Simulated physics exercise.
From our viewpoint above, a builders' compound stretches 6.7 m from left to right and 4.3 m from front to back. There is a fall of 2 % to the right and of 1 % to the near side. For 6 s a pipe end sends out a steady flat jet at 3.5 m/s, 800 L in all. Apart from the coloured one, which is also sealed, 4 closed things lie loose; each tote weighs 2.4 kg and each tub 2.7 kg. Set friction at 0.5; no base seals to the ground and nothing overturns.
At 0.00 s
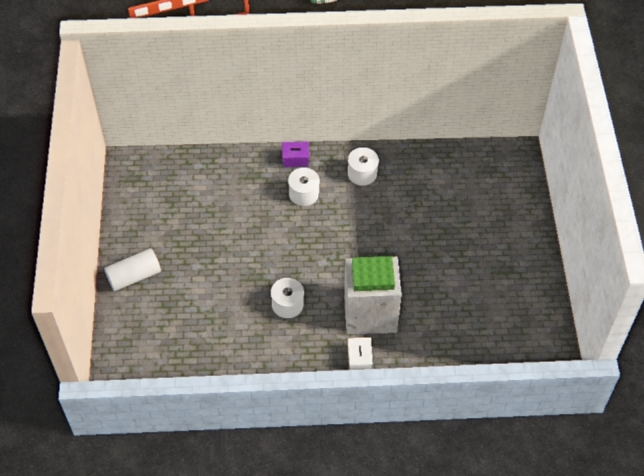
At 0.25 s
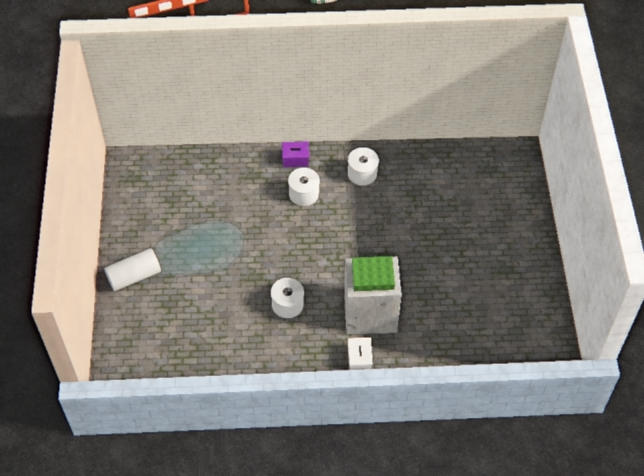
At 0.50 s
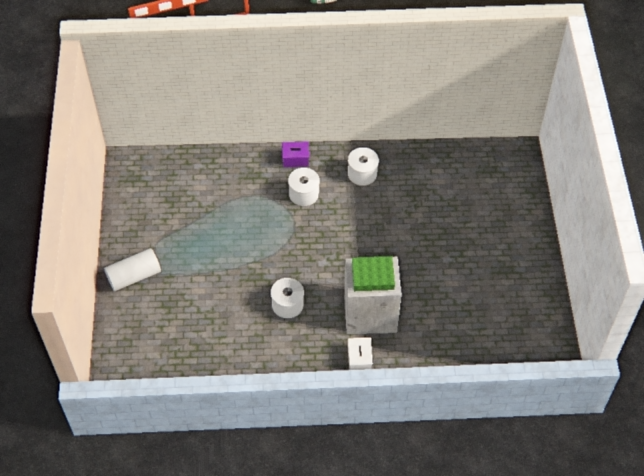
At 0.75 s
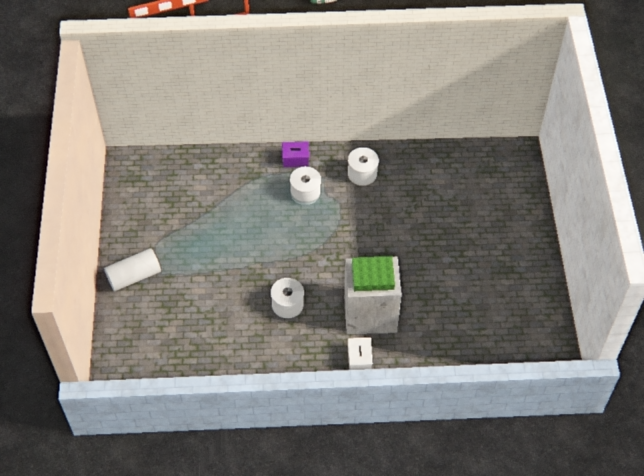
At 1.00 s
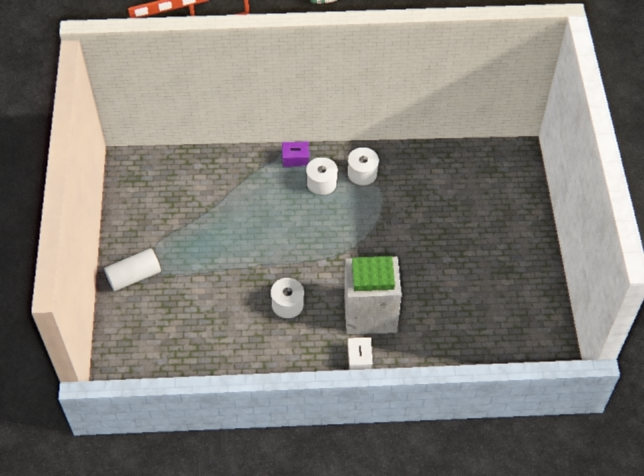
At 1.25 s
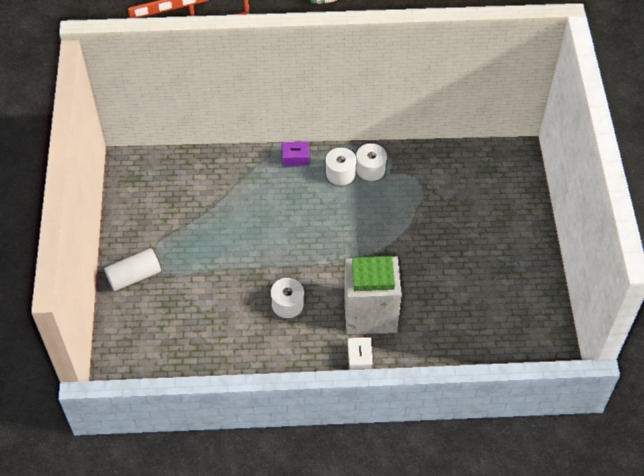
In this clip, water spreads rightward from a pipe end across the floor of a walled compound, and a white cylinder beside a purple tote slides right up to another, which shifts slightly, while the tote stays still.
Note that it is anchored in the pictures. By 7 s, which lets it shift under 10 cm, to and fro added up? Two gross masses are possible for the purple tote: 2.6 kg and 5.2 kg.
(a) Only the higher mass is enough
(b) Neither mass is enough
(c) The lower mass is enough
Neither mass is enough (b).
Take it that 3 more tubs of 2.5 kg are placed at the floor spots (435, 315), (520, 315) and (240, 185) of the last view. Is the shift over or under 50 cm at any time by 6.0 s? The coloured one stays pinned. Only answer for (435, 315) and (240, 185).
Within, within.
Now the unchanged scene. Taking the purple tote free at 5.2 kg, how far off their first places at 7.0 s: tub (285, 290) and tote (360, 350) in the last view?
That comes to 0 cm for the first and 0 cm for the second.
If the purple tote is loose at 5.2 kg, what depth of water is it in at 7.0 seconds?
About 13 cm.
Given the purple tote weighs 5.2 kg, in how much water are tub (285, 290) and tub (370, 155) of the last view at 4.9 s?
Roughly 0 and 9 cm.
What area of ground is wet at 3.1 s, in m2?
Roughly 13 m2 of it is wet.
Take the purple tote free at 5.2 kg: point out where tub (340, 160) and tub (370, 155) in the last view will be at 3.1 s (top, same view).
They should sit about (507, 155) and (534, 142) in the last view.
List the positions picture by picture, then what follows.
The first frame shows the purple tote at (295, 150), on the bottom; water covers 0.0 m2; 0 of 5 have shifted.
The second frame shows the purple tote at (295, 150) rests on the ground; 0.8 m2 under water; 0 of 5 have shifted.
The third frame shows the purple tote at (295, 150) rests on the ground; 1.7 m2 under water; 0 of 5 have shifted.
The fourth frame shows the purple tote at (295, 150) rests on the ground; water covers 2.9 m2; 0 of 5 have shifted.
The fifth frame shows the purple tote at (295, 150) rests on the ground; 4.1 m2 under water; 1 of 5 have shifted.
The sixth frame shows the purple tote at (295, 150) rests on the ground; water covers 5.4 m2; 2 of 5 have shifted.
After 1.8 s the purple tote would be 16 cm from its start with 2.6 kg and 16 cm from its start with 5.2 kg; 3 cm of water round it then.
After 3.1 s the purple tote would be 46 cm from its start with 2.6 kg and 31 cm from its start with 5.2 kg; 4 cm of water round it then.
After 4.9 s the purple tote would be 218 cm from its start with 2.6 kg and 143 cm from its start with 5.2 kg; 6 cm of water round it then.
After 7.0 s the purple tote would be 359 cm from its start with 2.6 kg and 378 cm from its start with 5.2 kg; 13 cm of water round it then.
